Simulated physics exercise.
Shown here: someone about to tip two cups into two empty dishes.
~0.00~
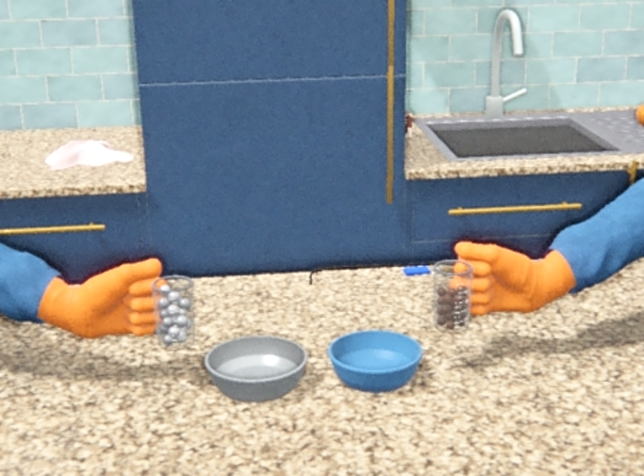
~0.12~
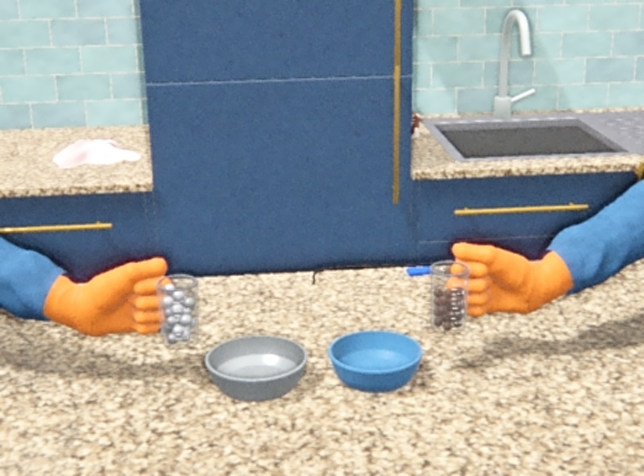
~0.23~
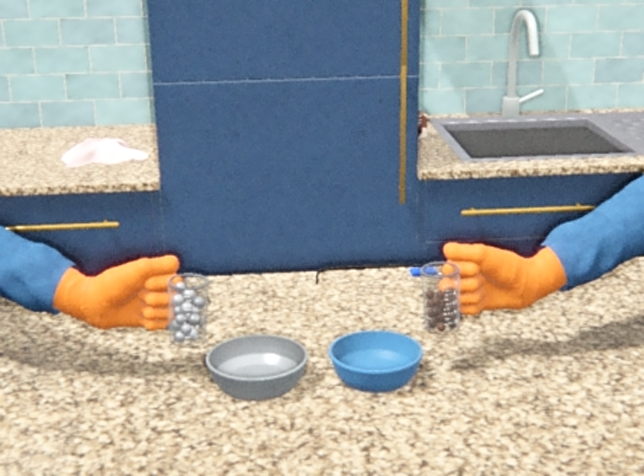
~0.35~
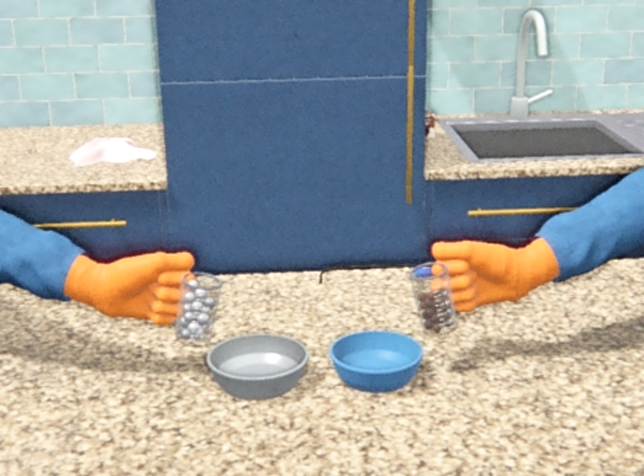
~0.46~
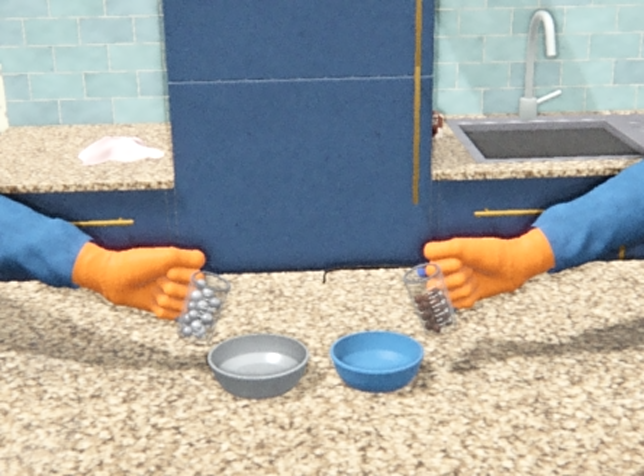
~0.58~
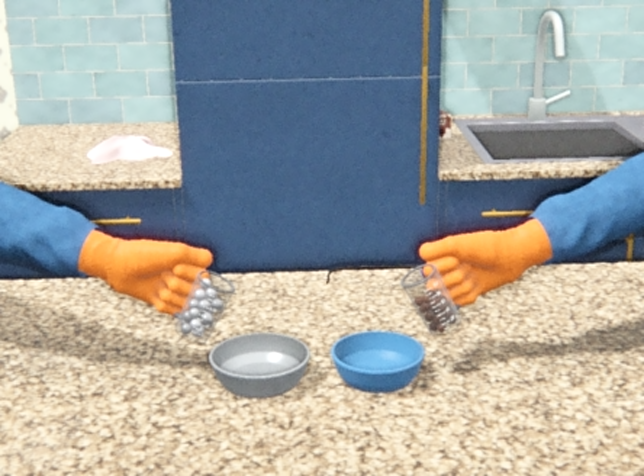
Two orange-gloved hands bring a clear cup of steel balls on the left and one of dark balls on the right closer together above a grey dish and a blue dish, gradually tilting both cups inward.
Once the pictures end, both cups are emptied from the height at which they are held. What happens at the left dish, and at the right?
In order: On the left the dish: Most likely nothing gets out of it; right: Most likely nothing gets out of it.
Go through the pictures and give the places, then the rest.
The first frame shows left dish at (259, 383), empty; left cup at (175, 314), holding steel balls, just above its dish; right dish at (383, 374), empty; right cup at (452, 297), holding chocolate balls, just above its dish.
The second frame shows left cup at (179, 313), upright; right cup at (449, 298), upright.
The third frame shows left cup at (188, 311), tipped 4°; right cup at (442, 299), tipped 4°.
The fourth frame shows left cup at (197, 310), tipped 12°; right cup at (434, 300), tipped 12°.
The fifth frame shows left cup at (202, 309), tipped 19°; right cup at (431, 301), tipped 19°.
The sixth frame shows left dish at (259, 380); left cup at (204, 308), tipped 27°; right dish at (382, 374); right cup at (432, 301), tipped 27°.
Around 1.21 s, left, all still in the cup; right, all still in the cup.
Around 1.77 s, left, most still in the cup, a small part in the dish, a small part in the air; right, most still in the cup, a small part in the dish, a small part in the air.
Around 2.24 s, left, all in the dish; right, all in the dish.
Finally (2.9 s), left, all in the dish, none outside the dish; right, all in the dish, none outside the dish.
